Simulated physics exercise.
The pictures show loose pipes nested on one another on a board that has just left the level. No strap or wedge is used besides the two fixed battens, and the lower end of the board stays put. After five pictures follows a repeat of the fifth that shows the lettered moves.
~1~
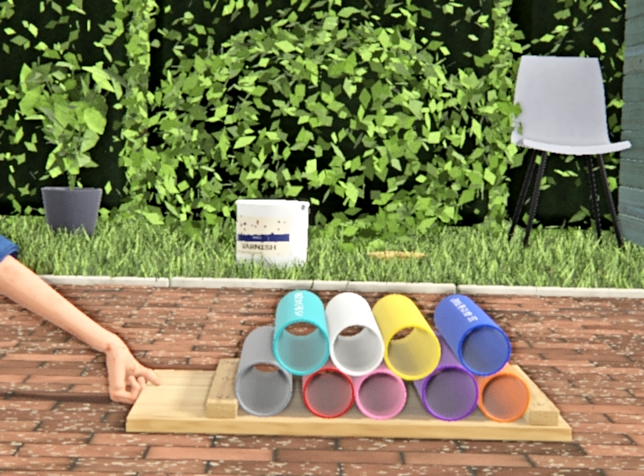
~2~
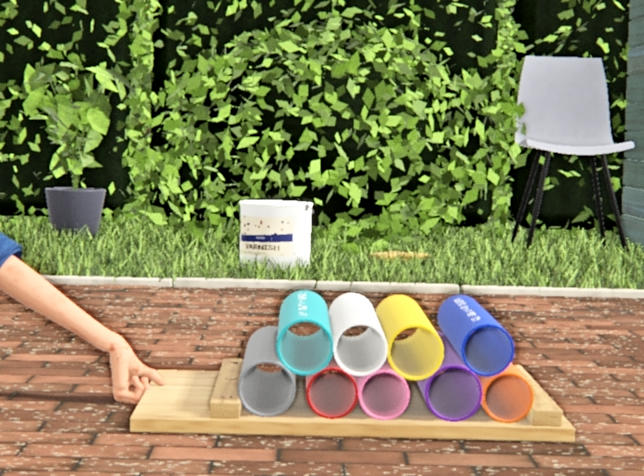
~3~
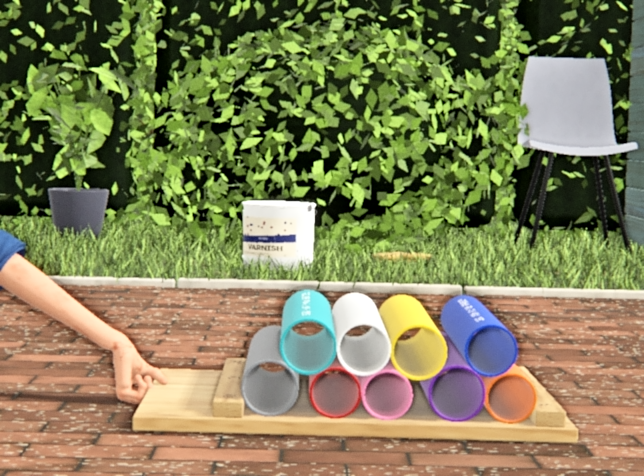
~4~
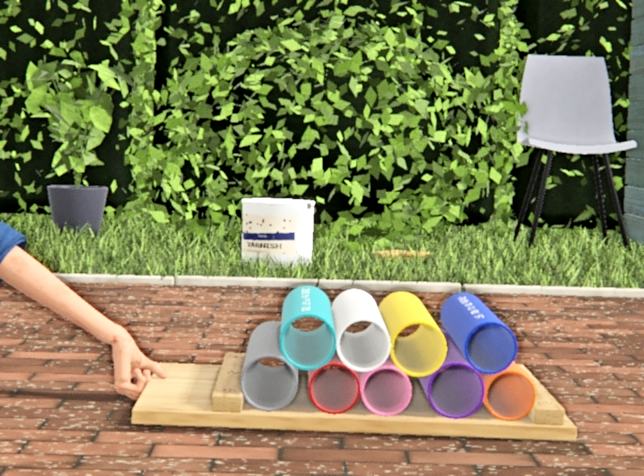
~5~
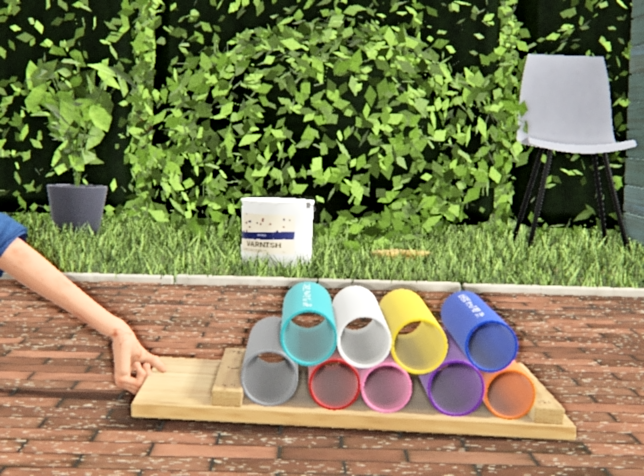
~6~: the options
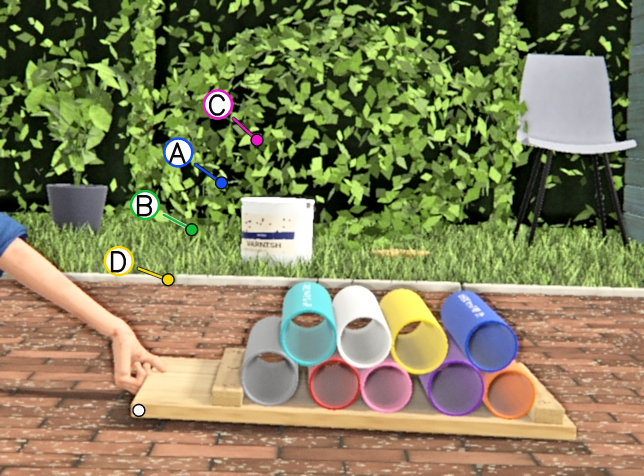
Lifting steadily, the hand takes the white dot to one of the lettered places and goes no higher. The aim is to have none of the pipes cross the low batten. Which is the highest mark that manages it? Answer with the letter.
It can be raised to D.
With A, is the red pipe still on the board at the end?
Yes.
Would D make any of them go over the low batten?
No.
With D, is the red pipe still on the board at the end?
The red pipe: Yes.
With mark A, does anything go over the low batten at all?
Yes.
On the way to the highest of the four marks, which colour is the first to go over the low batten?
The blue one.
On the marked copy, A at (222, 183); B at (192, 230); C at (257, 140); D at (168, 280); the white dot at (139, 410).
Taking D. A third of the way, board at 14°.
Two thirds of the way, board at 19°.
When it is over, board at 19°, none over the low batten.
As for the rest, A four over the low batten (white, turquoise, yellow, blue); B four over the low batten (white, turquoise, yellow, blue); C four over the low batten (white, turquoise, yellow, blue).
